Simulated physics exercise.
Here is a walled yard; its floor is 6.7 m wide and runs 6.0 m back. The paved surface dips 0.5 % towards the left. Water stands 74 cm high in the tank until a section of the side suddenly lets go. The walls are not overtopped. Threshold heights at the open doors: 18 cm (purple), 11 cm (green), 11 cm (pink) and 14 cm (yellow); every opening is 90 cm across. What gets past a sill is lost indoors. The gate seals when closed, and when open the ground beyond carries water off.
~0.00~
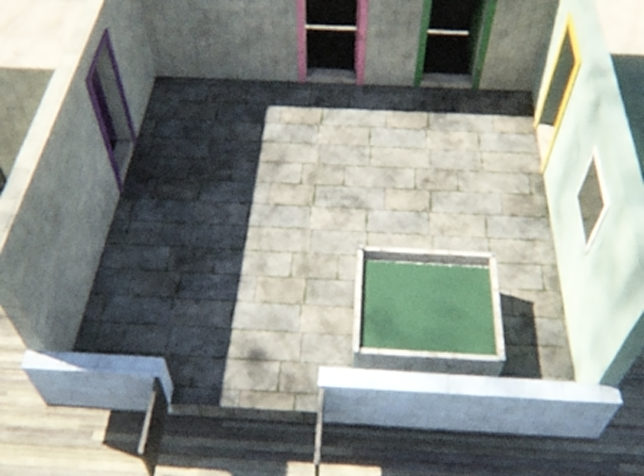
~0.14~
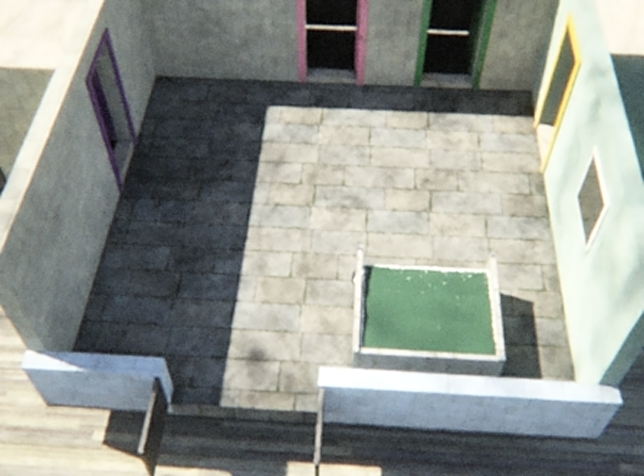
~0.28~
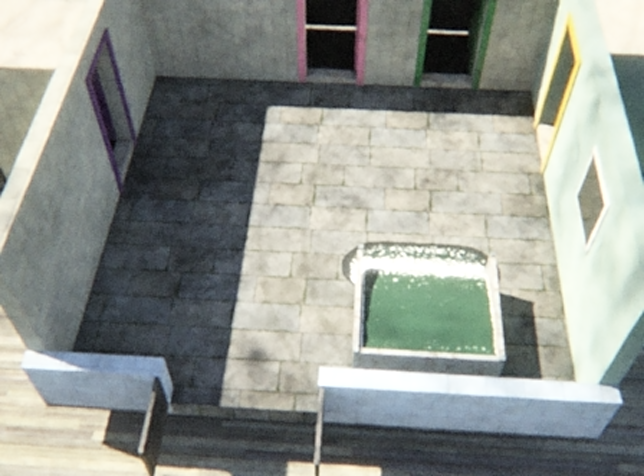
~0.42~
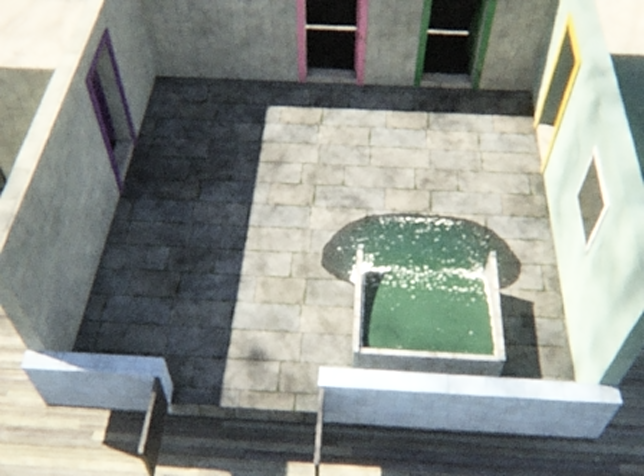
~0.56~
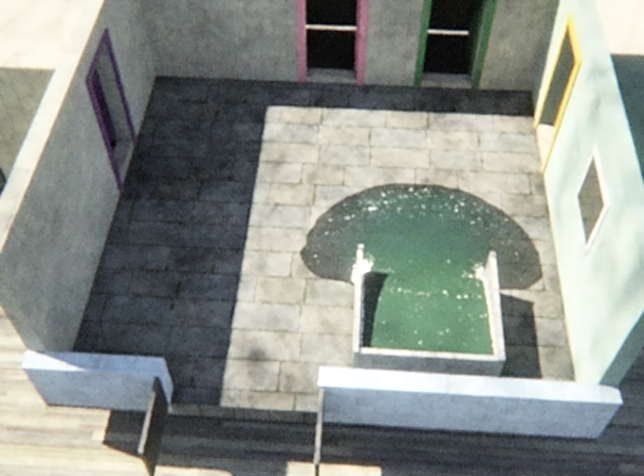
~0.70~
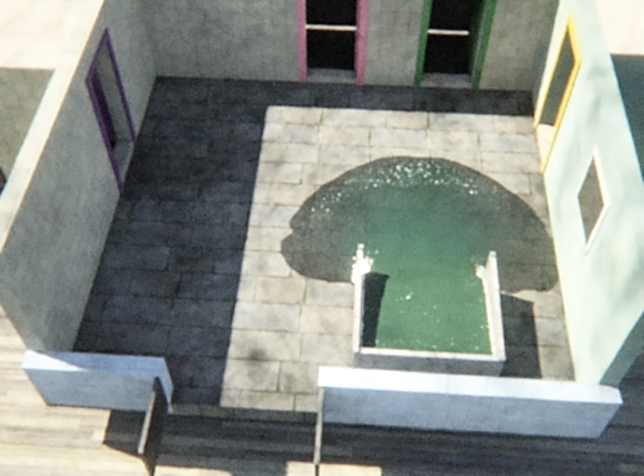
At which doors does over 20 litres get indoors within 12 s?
Door by door: At the purple door it does not reach the limit; at the green door it passes the limit; at the pink door it exceeds the limit; at the yellow door it keeps below the limit.
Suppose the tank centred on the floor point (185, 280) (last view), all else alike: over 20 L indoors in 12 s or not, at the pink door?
Then: Pink above.
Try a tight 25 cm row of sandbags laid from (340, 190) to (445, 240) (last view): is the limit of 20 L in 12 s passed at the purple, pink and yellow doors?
Then: Purple below, pink below, yellow below.
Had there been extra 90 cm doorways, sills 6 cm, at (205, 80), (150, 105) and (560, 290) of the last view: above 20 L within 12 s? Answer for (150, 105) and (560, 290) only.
In turn: Past it, below.
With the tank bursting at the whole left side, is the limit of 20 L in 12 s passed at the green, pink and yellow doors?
Then: Green below, pink below, yellow below.
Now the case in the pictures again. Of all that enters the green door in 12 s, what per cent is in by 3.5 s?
Some 90 per cent by then.
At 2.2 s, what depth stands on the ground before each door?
In cm: Purple 0, green 26, pink 22, yellow 12.
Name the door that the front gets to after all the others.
It is the purple one.
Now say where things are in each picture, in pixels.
In the first frame, the tank at (427, 304) is whole and still, 74 cm deep.
In the second frame, water pours out on the tank's far side and has run 0.9 m, to a hidden place; typically 10 cm deep outside, 74 cm at the tank's back.
In the third frame, water pours out on the tank's far side and has run 1.1 m, to a hidden place; typically 11 cm deep outside, 70 cm at the tank's back.
In the fourth frame, the front is at (491, 235), 1.5 m from the gap on the tank's far side; 2.8 m2 of floor is under water; 63 cm left at the back of the tank.
In the fifth frame, the front is at (460, 194), 1.9 m from the gap on the tank's far side; 4.7 m2 of floor is under water; 62 cm left at the back of the tank.
In the sixth frame, the front is at (447, 163), 2.5 m from the gap on the tank's far side; 6.9 m2 of floor is under water; 56 cm left at the back of the tank.
After 1.4 s water covers 45 % of the floor and is deepest (24 cm) near (410, 273); purple door not reached, green door 16 cm at the sill, 4 L in, pink door not reached, yellow door 8 cm at the sill, 0 L in.
After 2.2 s water covers 50 % of the floor and is deepest (36 cm) near (513, 101); purple door not reached, green door 26 cm at the sill, 70 L in, pink door 22 cm at the sill, 16 L in, yellow door 12 cm at the sill, 0 L in.
After 3.5 s water covers 55 % of the floor and is deepest (25 cm) near (166, 80); purple door not reached, green door 19 cm at the sill, 138 L in, pink door 14 cm at the sill, 49 L in, yellow door 11 cm at the sill, 0 L in.
After 7.0 s water covers 80 % of the floor and is deepest (12 cm) near (156, 114); purple door 11 cm at the sill, 0 L in, green door 5 cm at the sill, 154 L in, pink door 5 cm at the sill, 53 L in, yellow door 5 cm at the sill, 1 L in.
After 12.0 s water covers 100 % of the floor and is deepest (10 cm) near (65, 379); purple door 5 cm at the sill, 0 L in, green door 2 cm at the sill, 154 L in, pink door 5 cm at the sill, 53 L in, yellow door 1 cm at the sill, 1 L in.
